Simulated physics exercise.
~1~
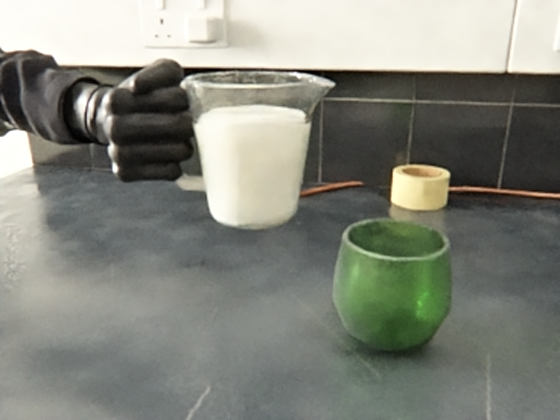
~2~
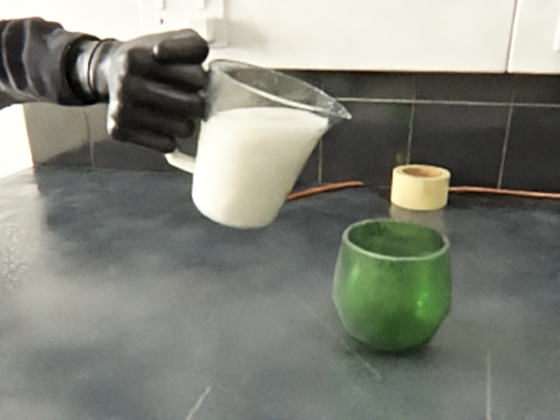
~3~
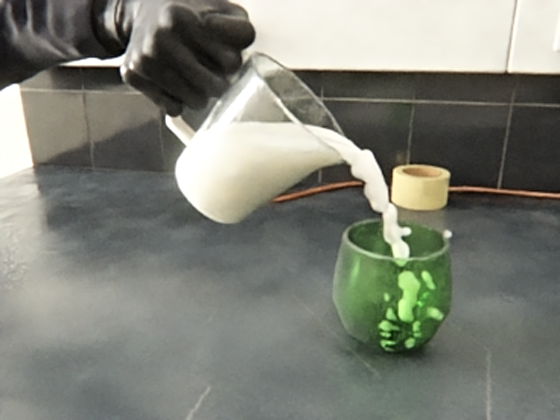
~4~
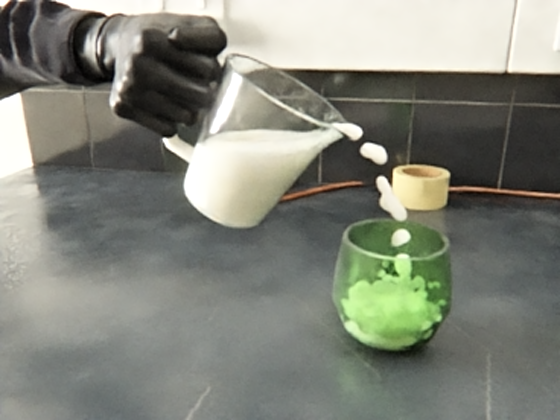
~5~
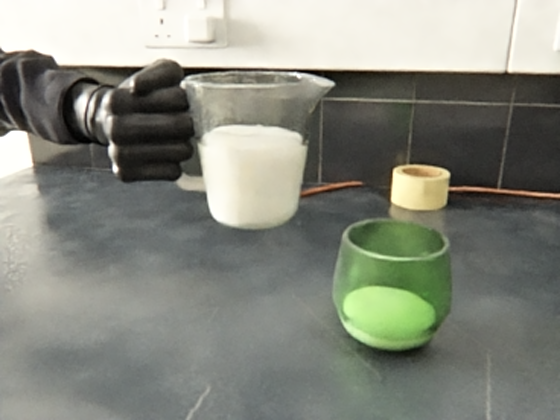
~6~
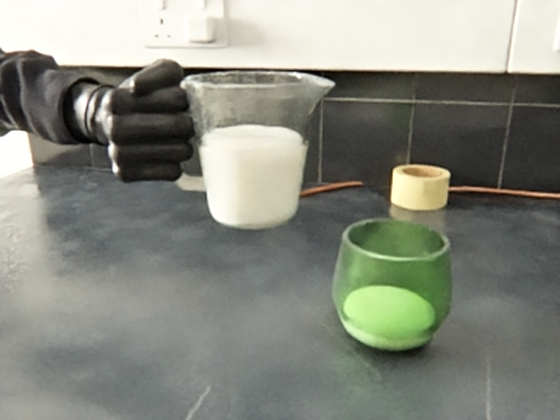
On a dark, scuffed worktop seen from the front and slightly above, a black-gloved hand at the left holds a clear measuring jug of milk. An empty green stemless glass stands at the right, with a roll of pale tape and a copper-coloured strip near the dark tiles behind. The hand tilts the jug to the right until milk streams from its spout into the glass, spattering the inside. As the jug tips back, the stream breaks into blobs. Finally the jug is upright and still mostly full, and a shallow pool of milk rests in the glass.
